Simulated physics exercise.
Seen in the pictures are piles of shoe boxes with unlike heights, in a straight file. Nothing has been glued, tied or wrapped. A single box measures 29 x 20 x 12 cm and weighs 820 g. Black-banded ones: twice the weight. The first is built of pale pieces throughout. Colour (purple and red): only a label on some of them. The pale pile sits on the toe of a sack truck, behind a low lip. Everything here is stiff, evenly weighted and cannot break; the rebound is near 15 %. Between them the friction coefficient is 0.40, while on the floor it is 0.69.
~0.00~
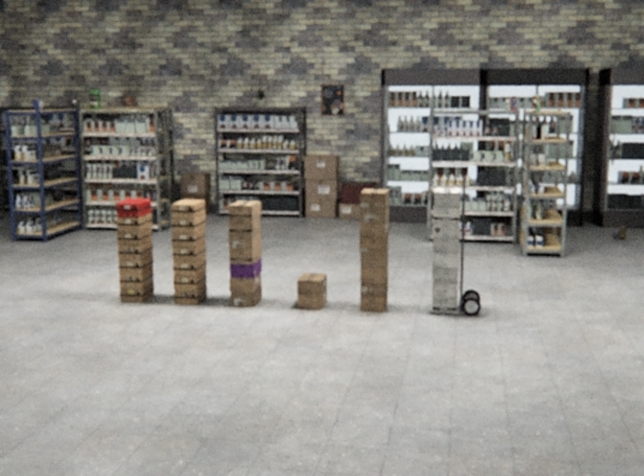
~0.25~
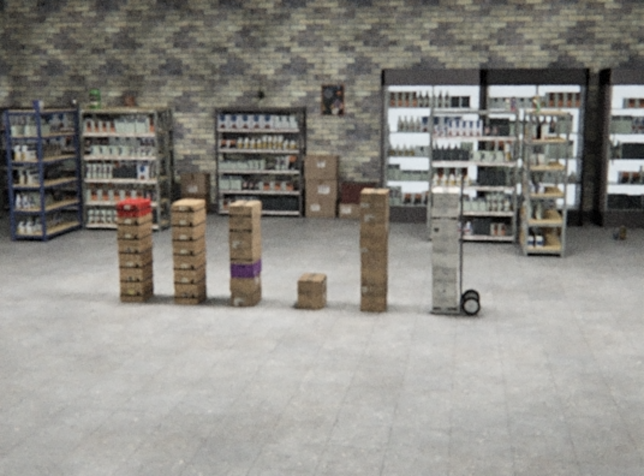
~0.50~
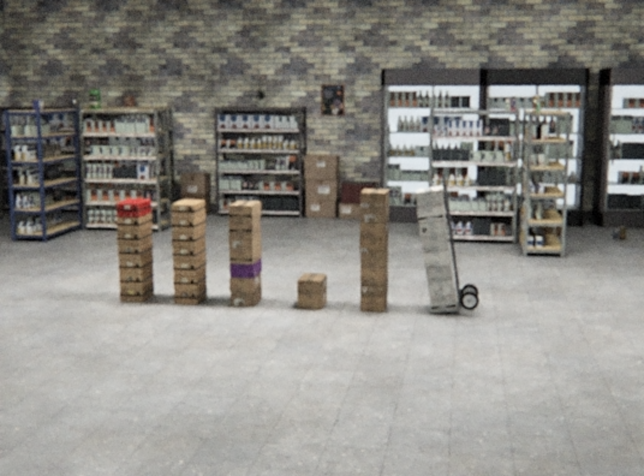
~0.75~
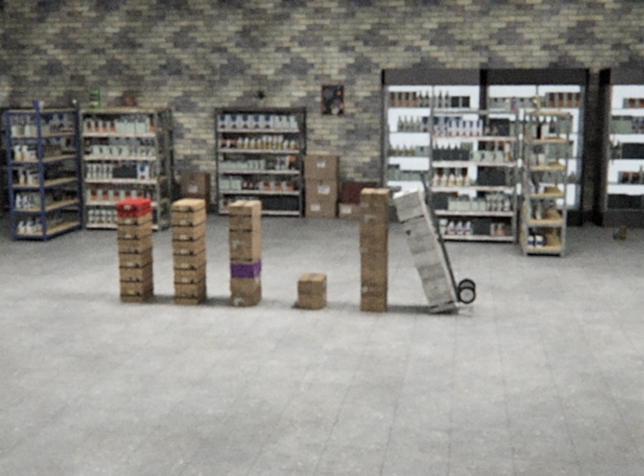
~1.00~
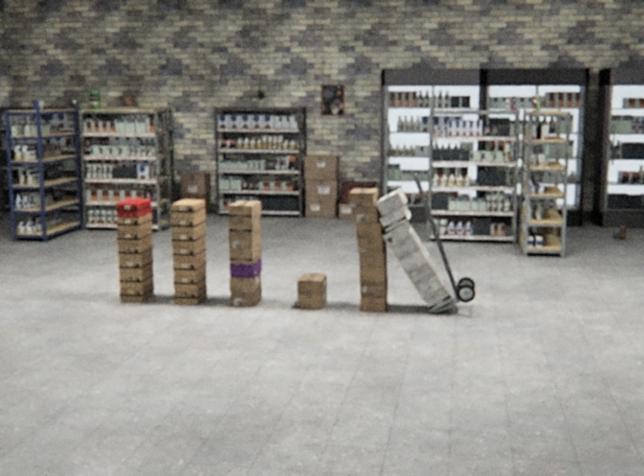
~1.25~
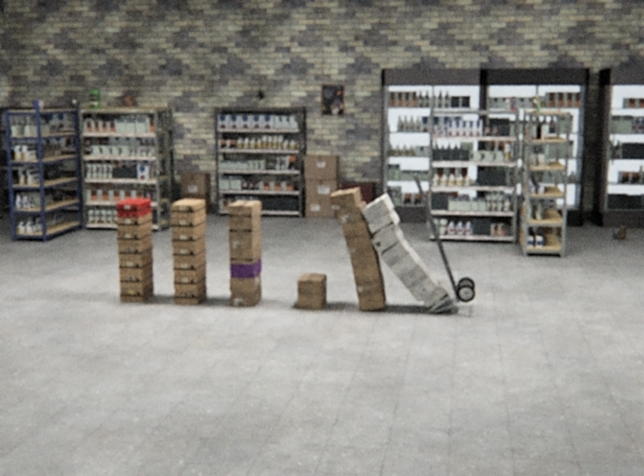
A hand truck tilts left, leaning its pale stack against a brown stack, which tilts.
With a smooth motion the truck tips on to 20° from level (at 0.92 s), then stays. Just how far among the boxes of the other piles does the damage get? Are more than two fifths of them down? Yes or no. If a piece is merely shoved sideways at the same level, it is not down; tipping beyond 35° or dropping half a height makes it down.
No.
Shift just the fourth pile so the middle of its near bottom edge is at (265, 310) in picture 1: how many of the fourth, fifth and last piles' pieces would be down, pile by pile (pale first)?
Per pile - fourth: 6, fifth: 0, last: 0.
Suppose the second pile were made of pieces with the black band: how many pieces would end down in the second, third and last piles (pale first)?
Then the second pile would have 0 down, the third 0, and the last 0.
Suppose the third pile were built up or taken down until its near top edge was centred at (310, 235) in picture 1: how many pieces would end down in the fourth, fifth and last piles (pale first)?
Counts down - fourth: 7; fifth: 7; last: 7.
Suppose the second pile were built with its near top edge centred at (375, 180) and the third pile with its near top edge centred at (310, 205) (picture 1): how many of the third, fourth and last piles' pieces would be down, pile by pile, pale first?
In that case third 6, fourth 6, last 7.
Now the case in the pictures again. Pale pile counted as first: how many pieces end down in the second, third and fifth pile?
Counting pieces, the second pile has 7, the third 0 and the fifth 0.
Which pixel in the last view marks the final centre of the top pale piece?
The top pale piece ends up roughly at (305, 262).
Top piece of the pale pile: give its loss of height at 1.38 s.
Some 15 centimetres.
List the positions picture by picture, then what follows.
In the first frame (places mark the middle of the side facing us), truck frame (464, 206) 0° forward; red box (127, 210); purple box (241, 271); the rest undisturbed.
Truck frame (462, 206) 1° forward; purple box (241, 271), in the second frame.
Truck frame (446, 203) 9° forward, top of the pale pile leaning 9°; purple box (241, 271); the rest undisturbed, in the third frame.
Truck frame (429, 202) 18° forward, top of the pale pile leaning 19°; purple box (241, 271); the rest undisturbed, in the fourth frame.
Truck frame (424, 202) 20° forward, top of the pale pile leaning 29°; red box (127, 210); 5 disturbed, none down, in the fifth frame.
Truck frame (424, 202) 20° forward, top of the pale pile leaning 32°; red box (127, 210); purple box (241, 271); steepest lean 11°, the box at (343, 201); 8 disturbed, none down, in the sixth frame.
After 1.38 s, 8 of the pale pile down; none of the 31 other boxes down, 8 disturbed.
After 1.54 s, 8 of the pale pile down; 4 of the 31 other boxes down.
After 1.84 s, 8 of the pale pile down; 7 of the 31 other boxes down; purple box shifted 38 mm.
At rest (2.6 s), 8 of the pale pile down; 7 of the 31 other boxes down; purple box shifted 36 mm; red box unmoved. That is 23 per cent. As the last picture would show them, middles, purple box near (242, 267), red box near (134, 208).
